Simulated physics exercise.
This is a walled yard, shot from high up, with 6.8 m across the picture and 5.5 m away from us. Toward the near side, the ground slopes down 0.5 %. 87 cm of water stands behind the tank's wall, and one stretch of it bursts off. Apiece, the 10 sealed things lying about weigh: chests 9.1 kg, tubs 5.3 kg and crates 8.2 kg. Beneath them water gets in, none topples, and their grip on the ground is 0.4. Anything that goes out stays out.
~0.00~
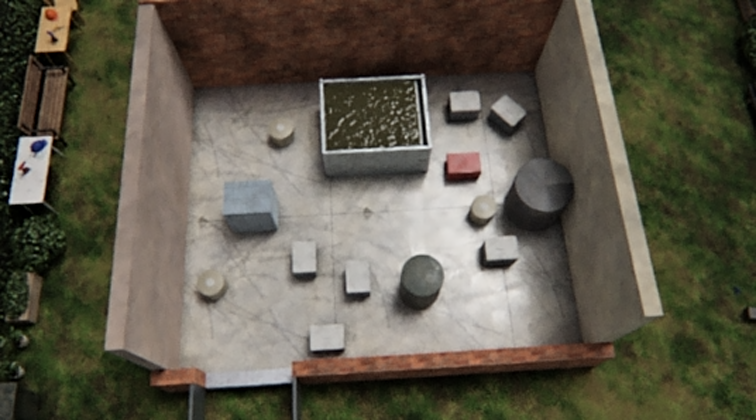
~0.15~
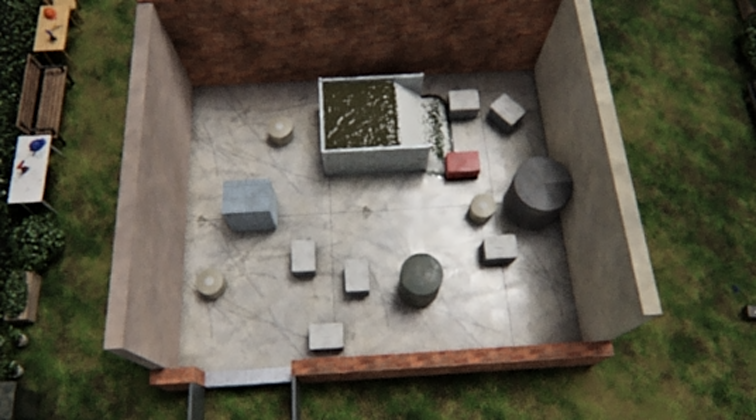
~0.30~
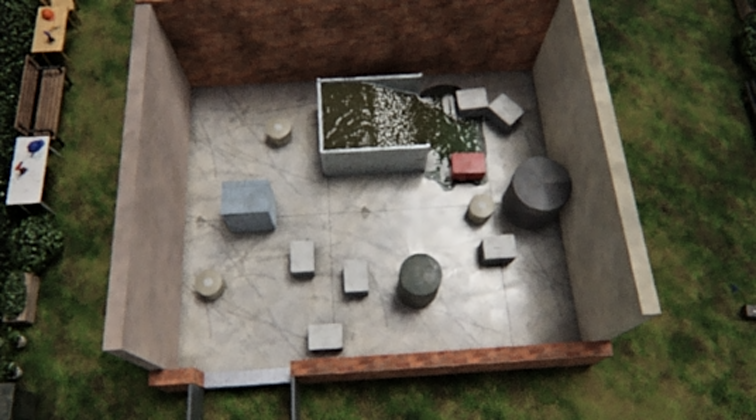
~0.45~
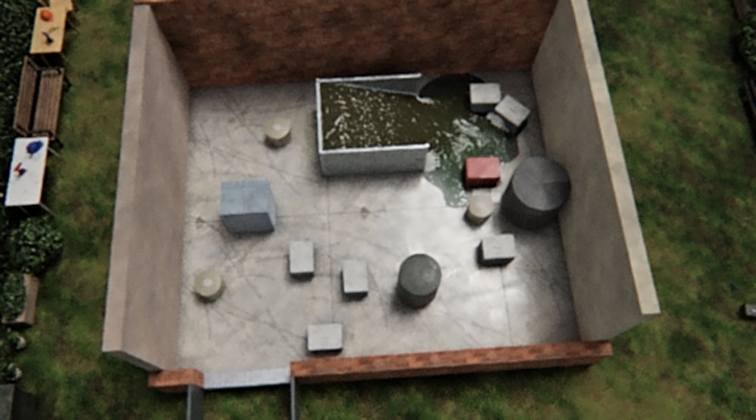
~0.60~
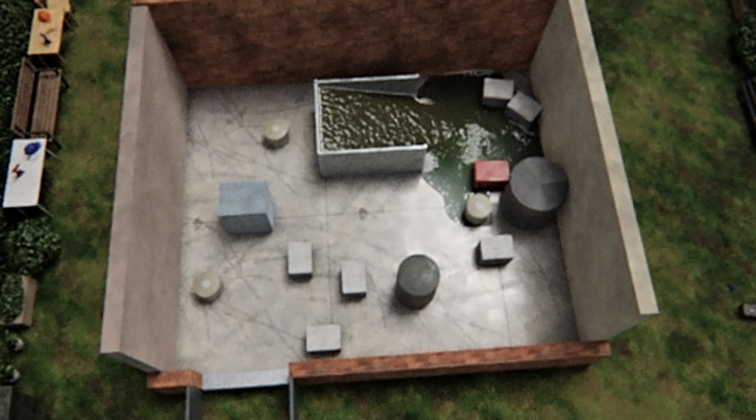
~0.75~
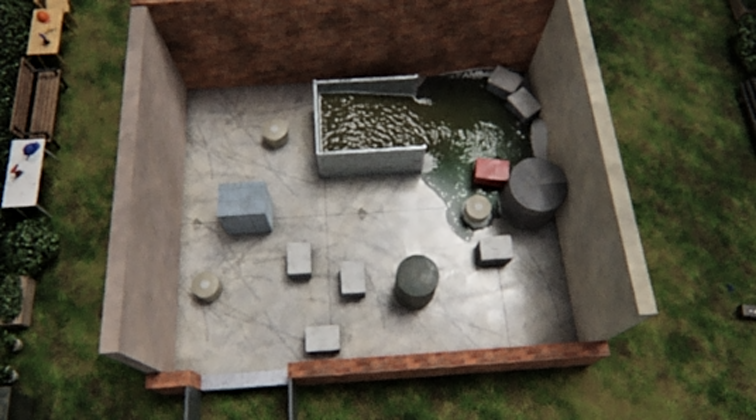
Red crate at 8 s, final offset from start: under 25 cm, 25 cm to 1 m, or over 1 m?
Over 1 m.
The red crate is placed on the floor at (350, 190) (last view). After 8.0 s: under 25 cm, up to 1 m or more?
It hardly budges.
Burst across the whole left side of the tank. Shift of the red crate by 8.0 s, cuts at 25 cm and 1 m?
Result: Red crate essentially stationary.
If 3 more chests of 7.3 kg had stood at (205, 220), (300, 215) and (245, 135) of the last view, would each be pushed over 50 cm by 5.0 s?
Going one by one: Not far enough, not far enough, not far enough.
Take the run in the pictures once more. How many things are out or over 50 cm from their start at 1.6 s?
The answer is 4.
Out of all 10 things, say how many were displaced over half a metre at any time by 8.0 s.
The number is 8.
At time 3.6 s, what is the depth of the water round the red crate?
Roughly 20 cm at that moment.
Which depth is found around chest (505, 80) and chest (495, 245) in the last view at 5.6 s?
First roughly 7 cm, second roughly 8 cm.
After 1.6 s the red crate is near (522, 143), 1.1 m from its start, afloat; 0 of 10 are out; 3 afloat.
After 3.6 s the red crate is near (522, 137), 1.3 m from its start, afloat; 0 of 10 are out; 5 afloat.
After 5.6 s the red crate is near (495, 158), 0.7 m from its start, afloat; 0 of 10 are out; 5 afloat.
After 8.0 s the red crate is near (477, 245), 1.6 m from its start, afloat; 1 of 10 are out; 7 afloat.
